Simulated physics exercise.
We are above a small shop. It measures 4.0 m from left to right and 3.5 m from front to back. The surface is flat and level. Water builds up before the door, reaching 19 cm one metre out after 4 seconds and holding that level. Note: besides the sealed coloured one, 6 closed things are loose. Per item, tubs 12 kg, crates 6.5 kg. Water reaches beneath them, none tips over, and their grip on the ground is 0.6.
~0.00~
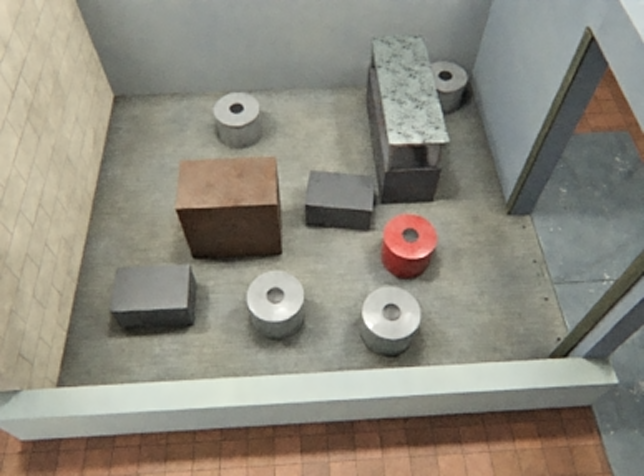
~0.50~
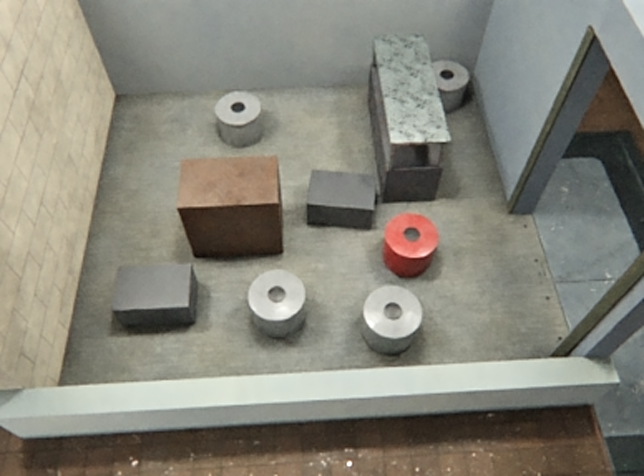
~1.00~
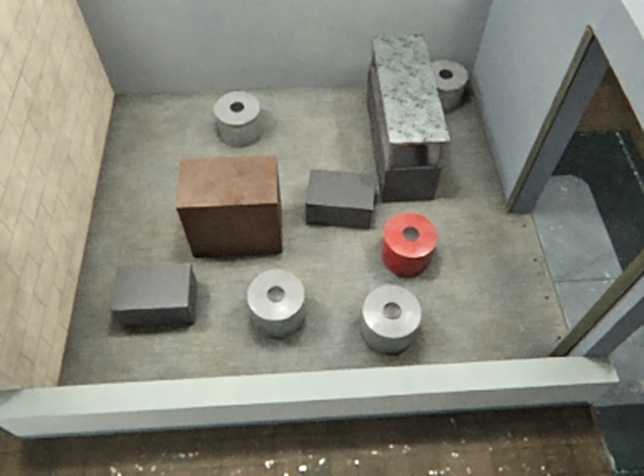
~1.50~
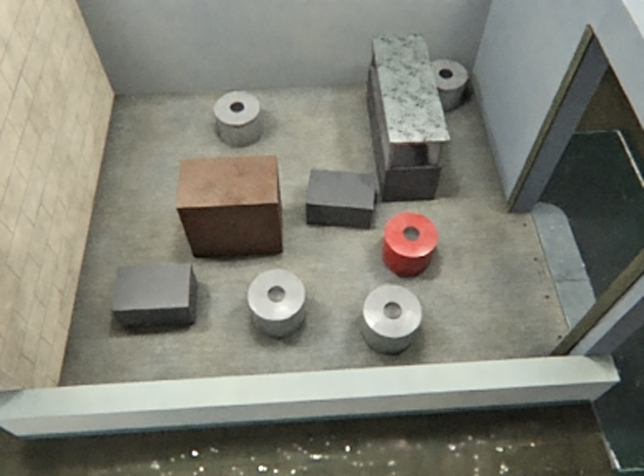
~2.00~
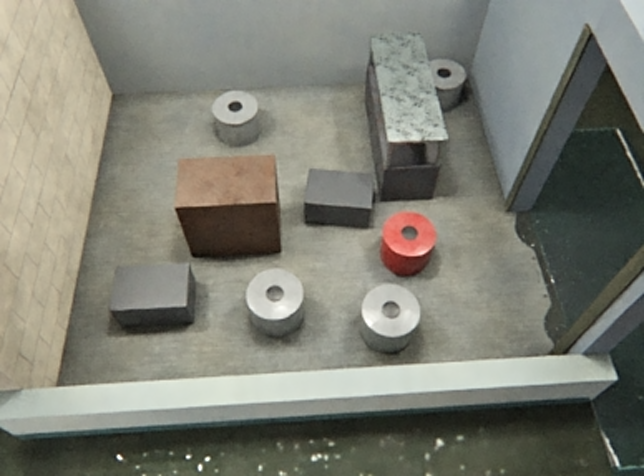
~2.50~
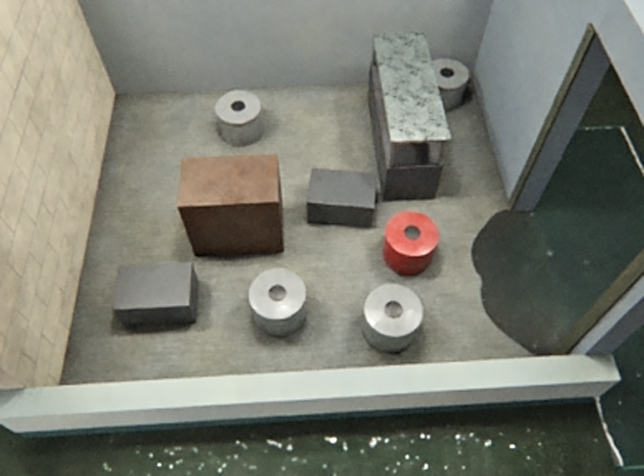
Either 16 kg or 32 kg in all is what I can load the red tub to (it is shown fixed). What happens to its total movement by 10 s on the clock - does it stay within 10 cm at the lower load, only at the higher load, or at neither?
Passing pick: Only the heavier.
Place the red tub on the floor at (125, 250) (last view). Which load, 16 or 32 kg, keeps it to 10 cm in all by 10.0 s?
Well, must use the heavier.
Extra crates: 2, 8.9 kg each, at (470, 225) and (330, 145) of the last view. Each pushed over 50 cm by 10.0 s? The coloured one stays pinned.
Note, in sequence: Exceeded, not exceeded.
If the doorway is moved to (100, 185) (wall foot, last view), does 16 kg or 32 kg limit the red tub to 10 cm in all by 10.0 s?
In that case the lighter option suffices.
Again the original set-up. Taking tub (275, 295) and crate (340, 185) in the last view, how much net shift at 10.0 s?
Shifts: 100 cm / 80 cm.
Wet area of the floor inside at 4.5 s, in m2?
About 4.0 m2.
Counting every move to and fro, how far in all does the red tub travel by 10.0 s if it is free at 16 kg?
Roughly 250 cm.
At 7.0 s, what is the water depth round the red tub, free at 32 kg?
Close to 9 cm deep.
After 3.5 s the red tub would be 0 cm from its start with 16 kg and 0 cm from its start with 32 kg; 4 cm of water round it then.
After 4.5 s the red tub would be 8 cm from its start with 16 kg and 0 cm from its start with 32 kg; 8 cm of water round it then.
After 7.0 s the red tub would be 90 cm from its start with 16 kg and 0 cm from its start with 32 kg; 9 cm of water round it then.
After 10.0 s the red tub would be 220 cm from its start with 16 kg and 0 cm from its start with 32 kg; 10 cm of water round it then.
